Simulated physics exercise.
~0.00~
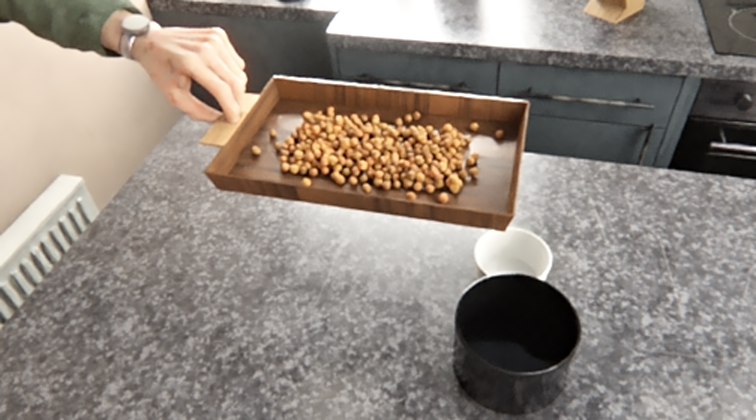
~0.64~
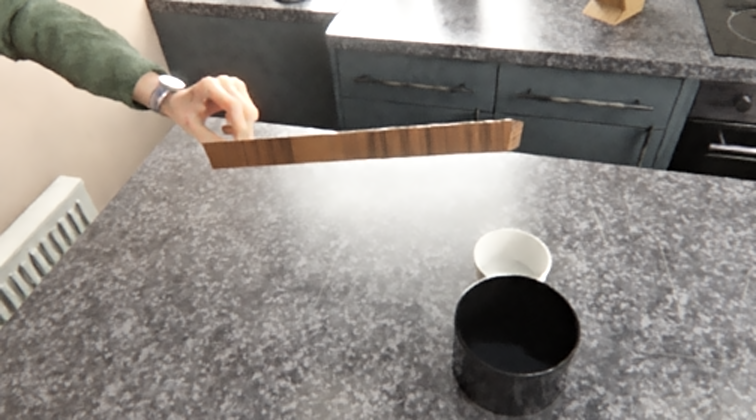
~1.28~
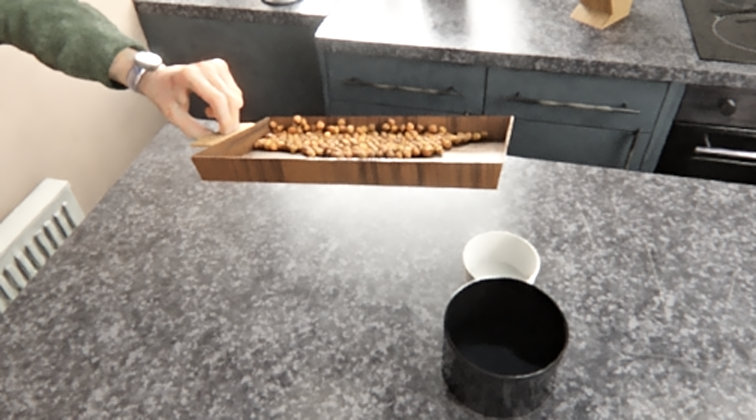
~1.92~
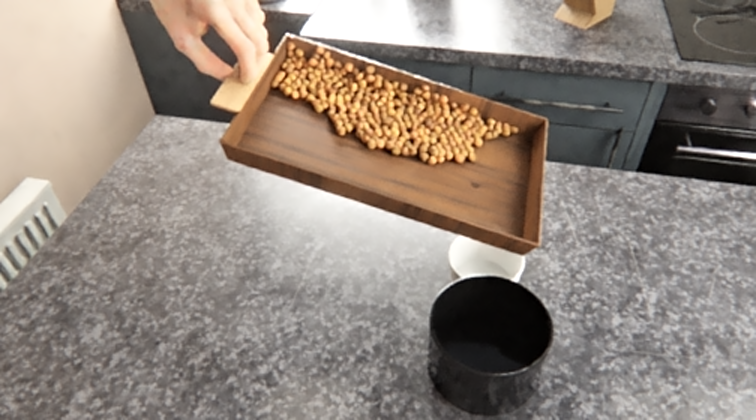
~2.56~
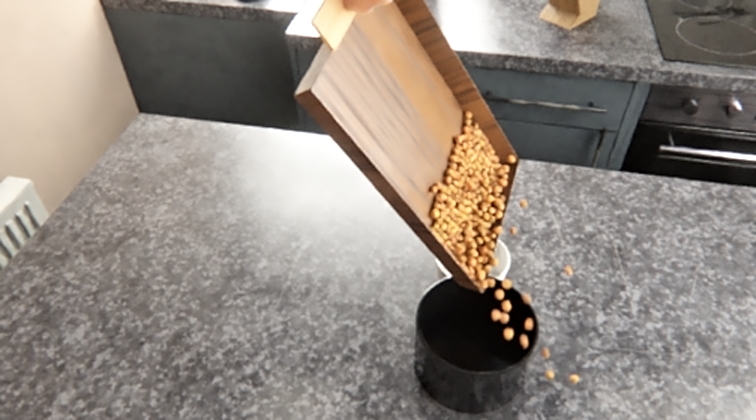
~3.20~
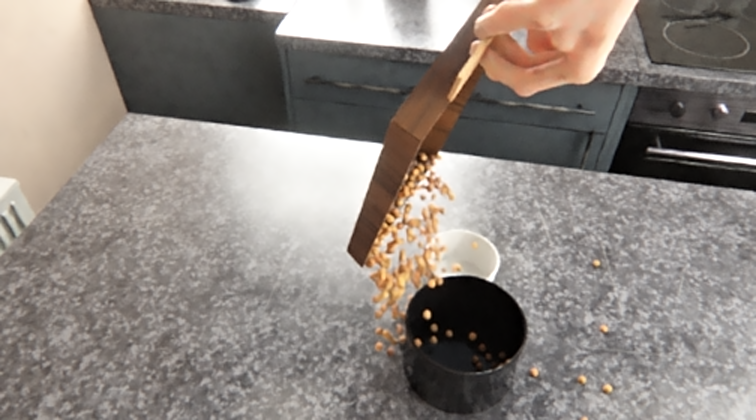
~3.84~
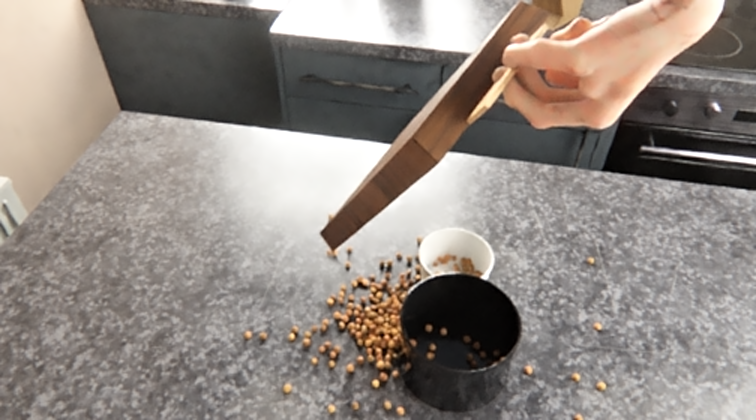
A hand tilts a wooden tray of roasted chickpeas, spilling most outside the pot and dish.
